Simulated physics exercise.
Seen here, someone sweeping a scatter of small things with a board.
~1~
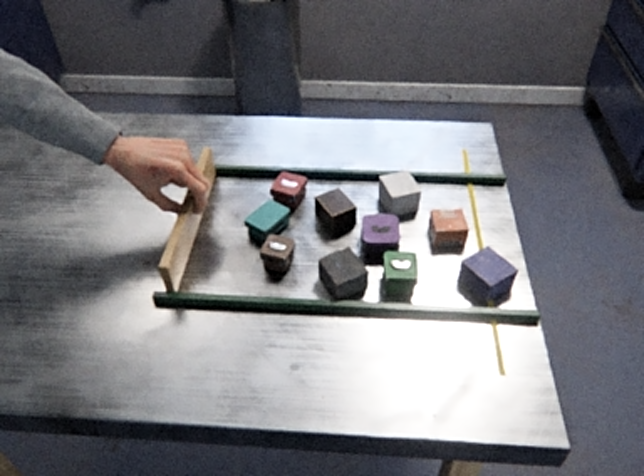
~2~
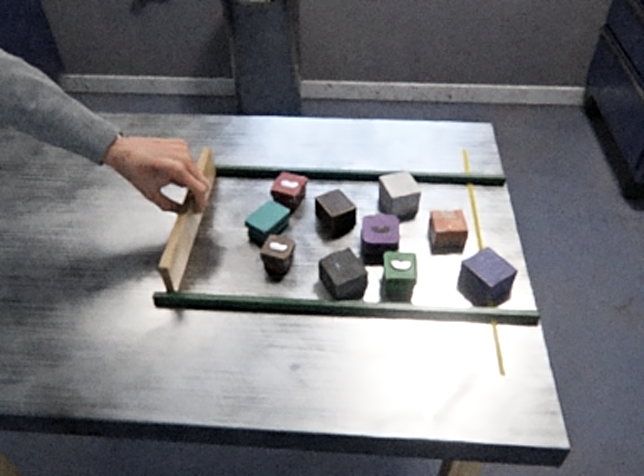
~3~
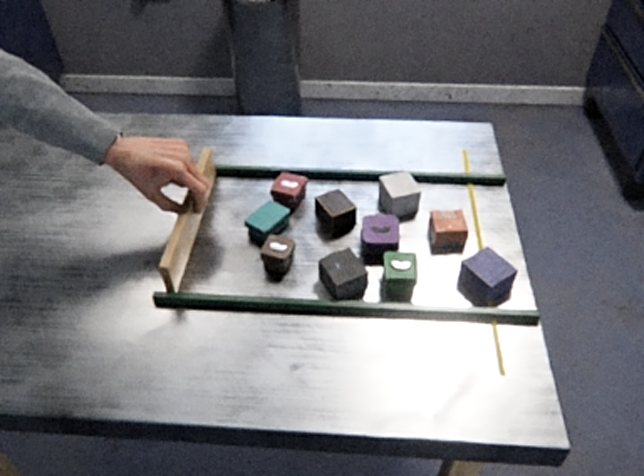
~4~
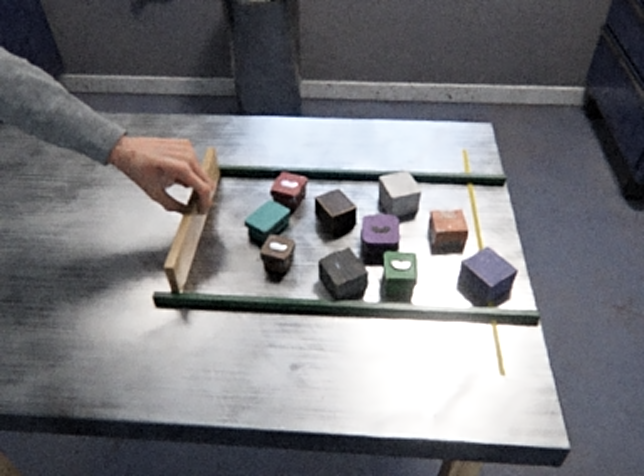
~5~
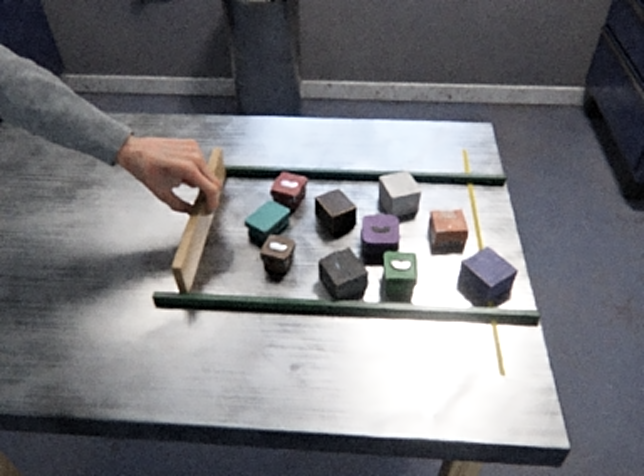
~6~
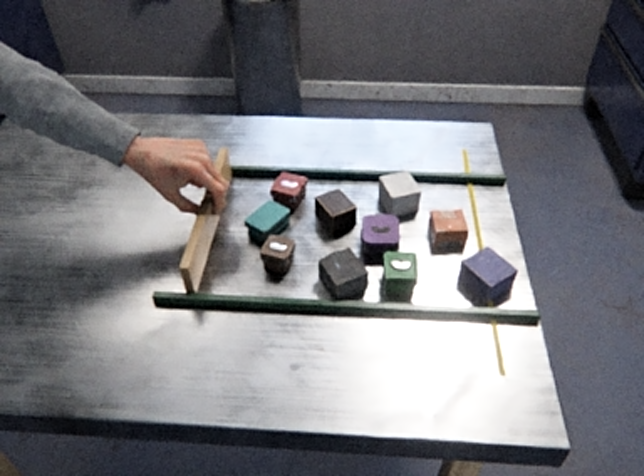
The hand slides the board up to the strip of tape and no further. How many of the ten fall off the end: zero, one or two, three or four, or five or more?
The number that fall off is five or more.
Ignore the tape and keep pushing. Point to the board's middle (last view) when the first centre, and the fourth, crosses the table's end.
Its middle is around (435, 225) and later (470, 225).
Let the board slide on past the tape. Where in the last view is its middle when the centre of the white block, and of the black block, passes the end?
For the white block at (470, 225), for the black block at (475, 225).
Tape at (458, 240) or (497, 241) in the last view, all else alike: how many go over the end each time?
In that order 2 and 6.
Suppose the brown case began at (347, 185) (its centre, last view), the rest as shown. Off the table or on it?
It drops off.
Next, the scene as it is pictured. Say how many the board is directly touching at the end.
That makes 4.
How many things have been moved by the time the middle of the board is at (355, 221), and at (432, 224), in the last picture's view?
By then 8, and 10.
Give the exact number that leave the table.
Exactly 6.
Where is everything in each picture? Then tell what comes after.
In the first picture, blue block (487, 274); orange box (448, 228); white block (399, 194); board (191, 215); tape (480, 241).
In the second picture, orange box (448, 228); red case (289, 191).
In the third picture, white block (399, 194); turquoise case (268, 222).
In the fourth picture, blue block (487, 274); brown case (279, 254).
In the fifth picture, orange box (448, 228); grey box (343, 274).
In the sixth picture, blue block (487, 274); orange box (448, 228); white block (399, 194); board (209, 215); tape (480, 241).
Early on, none off yet; blue block at rest near (487, 274); orange box at rest near (448, 228); white block at rest near (399, 194).
Finally, the number that fall off is five or more; lost, black block, purple case, green case, white block, orange box and blue block.
